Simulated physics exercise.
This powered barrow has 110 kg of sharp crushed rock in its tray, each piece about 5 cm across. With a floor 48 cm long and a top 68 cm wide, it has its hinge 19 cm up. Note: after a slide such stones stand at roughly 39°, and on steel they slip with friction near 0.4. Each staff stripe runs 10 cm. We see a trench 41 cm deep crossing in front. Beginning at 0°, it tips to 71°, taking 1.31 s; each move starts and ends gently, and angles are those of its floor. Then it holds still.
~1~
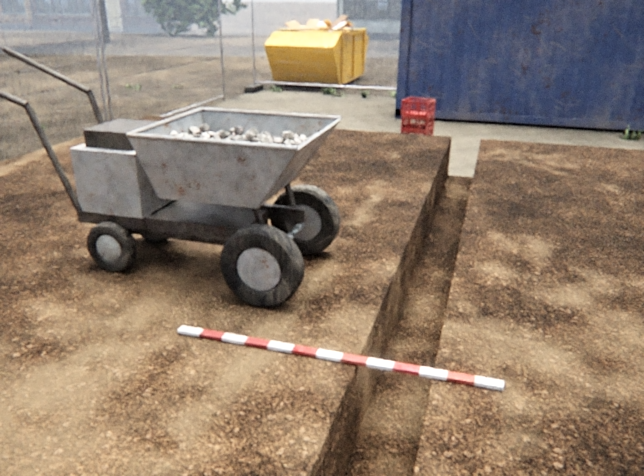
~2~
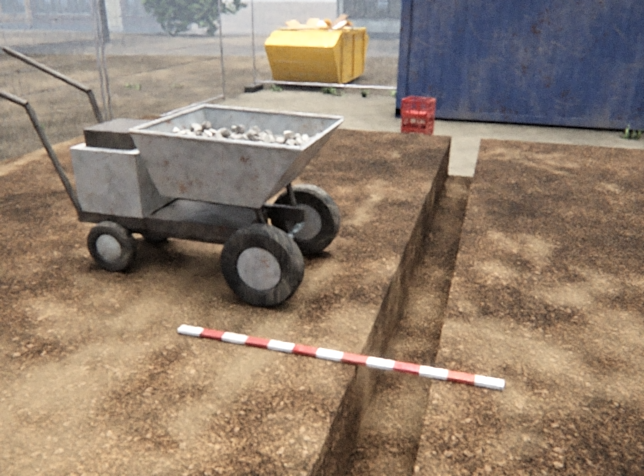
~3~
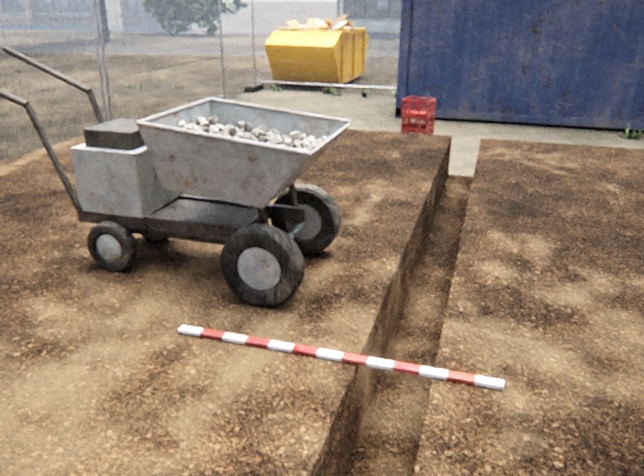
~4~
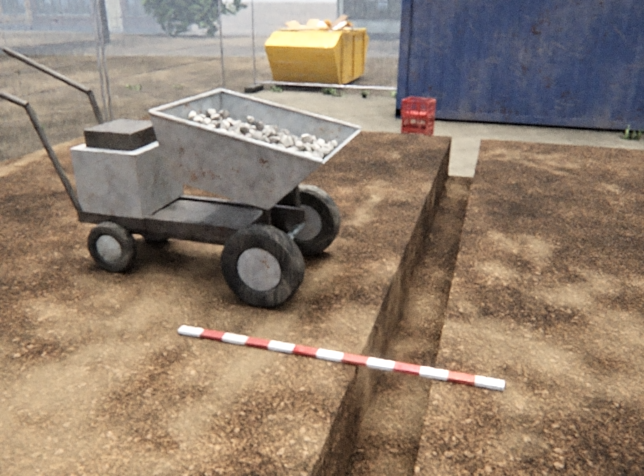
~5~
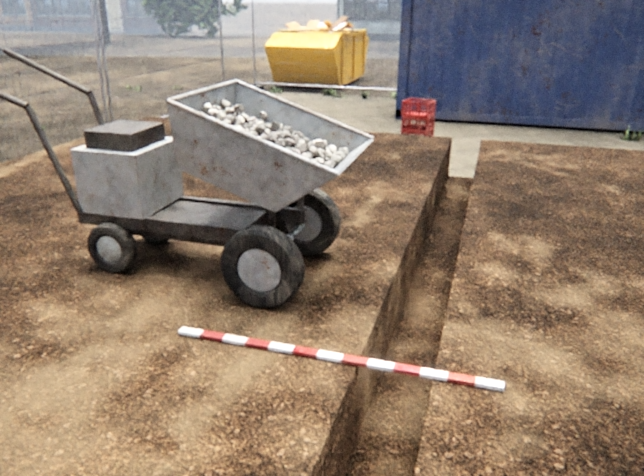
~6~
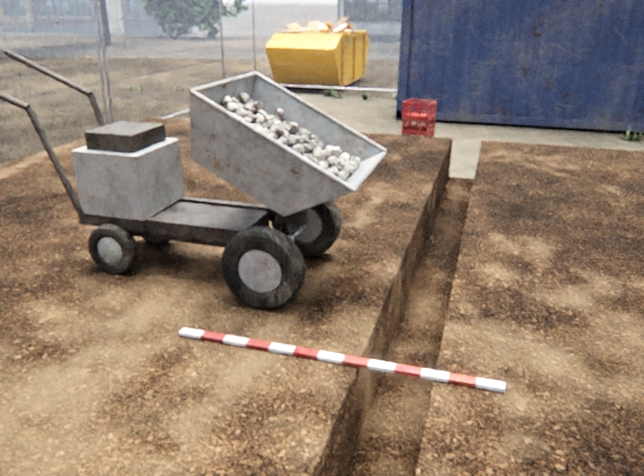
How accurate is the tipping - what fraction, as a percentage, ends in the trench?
Close to 68 in every hundred.
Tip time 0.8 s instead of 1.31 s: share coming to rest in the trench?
It would come to roughly 60 per cent.
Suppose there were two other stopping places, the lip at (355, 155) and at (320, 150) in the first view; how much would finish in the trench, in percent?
20 and 55 %.
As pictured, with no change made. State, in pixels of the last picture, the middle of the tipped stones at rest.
The tipped stones centre close to (421, 355).
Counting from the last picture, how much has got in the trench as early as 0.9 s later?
15 per cent or so by then.
Then, 0.4 s after the last picture the floor is at 60°, 100 % in the tray; the foremost stones are at (387, 218).
Then, 0.9 s after the last picture the floor is at 71°, 84 % in the tray, 14 % in the trench, 2 % past the trench; the foremost stones are at (466, 299).
Then, 1.2 s after the last picture the floor is at 71°, 56 % in the tray, 34 % in the trench, 10 % past the trench; the foremost stones are at (526, 314).
Then, 3.2 s after the last picture the floor is at 71°, 21 % in the tray, 68 % in the trench, 10 % past the trench; the foremost stones are at (549, 317).
